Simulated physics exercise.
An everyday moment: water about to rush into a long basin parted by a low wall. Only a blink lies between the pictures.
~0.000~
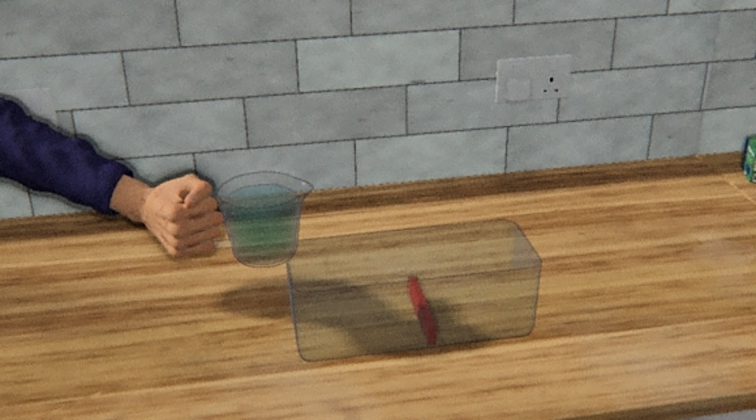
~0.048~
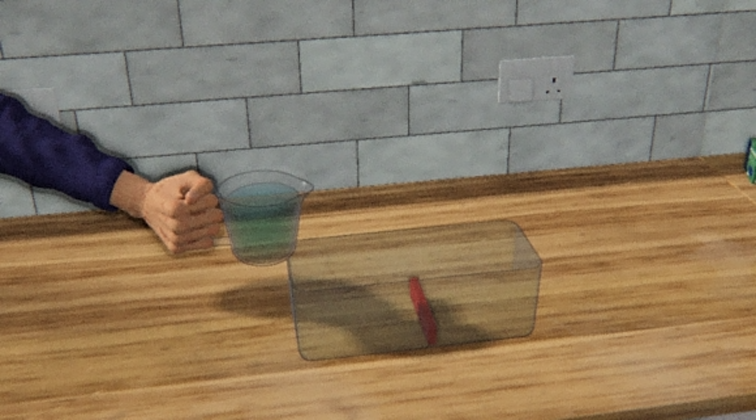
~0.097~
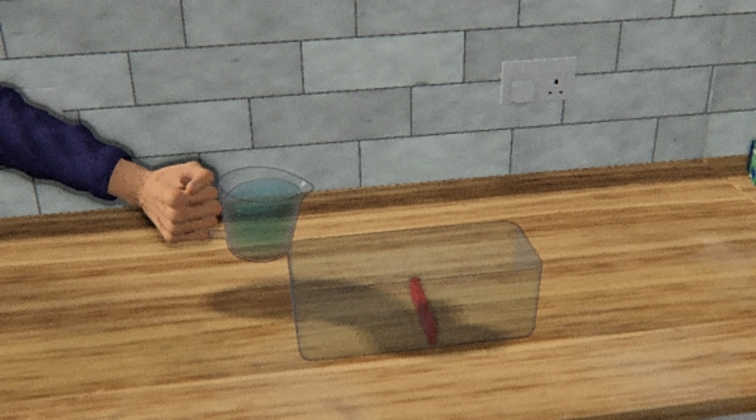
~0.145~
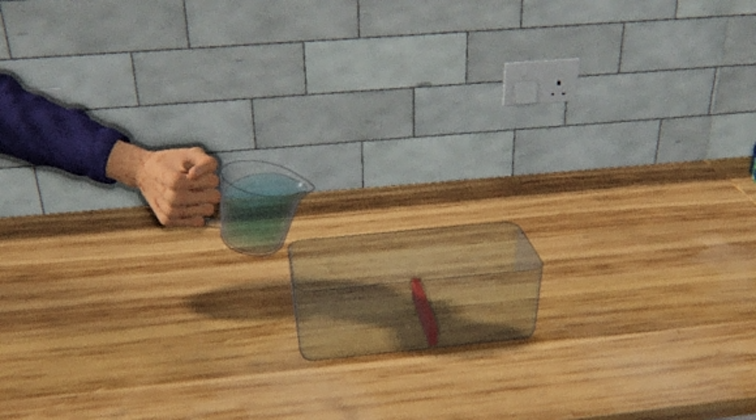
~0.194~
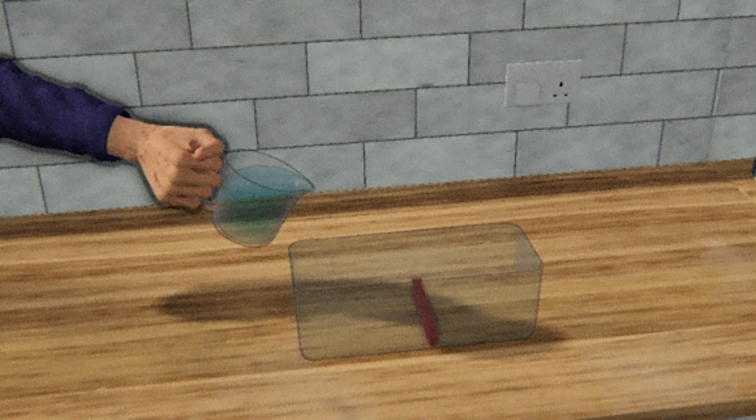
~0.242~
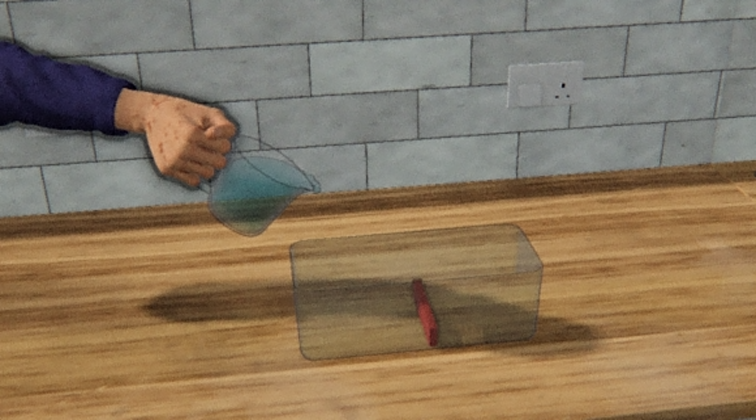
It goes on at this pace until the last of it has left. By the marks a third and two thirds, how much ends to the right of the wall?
It comes to less than a third.
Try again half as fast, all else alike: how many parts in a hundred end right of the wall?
It comes to 10 per cent or so.
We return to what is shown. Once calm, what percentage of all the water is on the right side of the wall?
Close to 10 per cent.
A moment on, the measuring jug is tipped right over and 44 per cent is still to pour, 11 is left of the wall and 0 right of it.
Next, the measuring jug is tipped right over and 1 per cent is still to pour, 76 is left of the wall and 3 right of it.
Then the measuring jug is tipped right over and 0 per cent is still to pour, 80 is left of the wall and 6 right of it.
Later the measuring jug is tipped right over and 0 per cent is still to pour, 80 is left of the wall and 9 right of it.
Finally, 78 per cent lies left of the wall, 11 right of it and 11 outside.
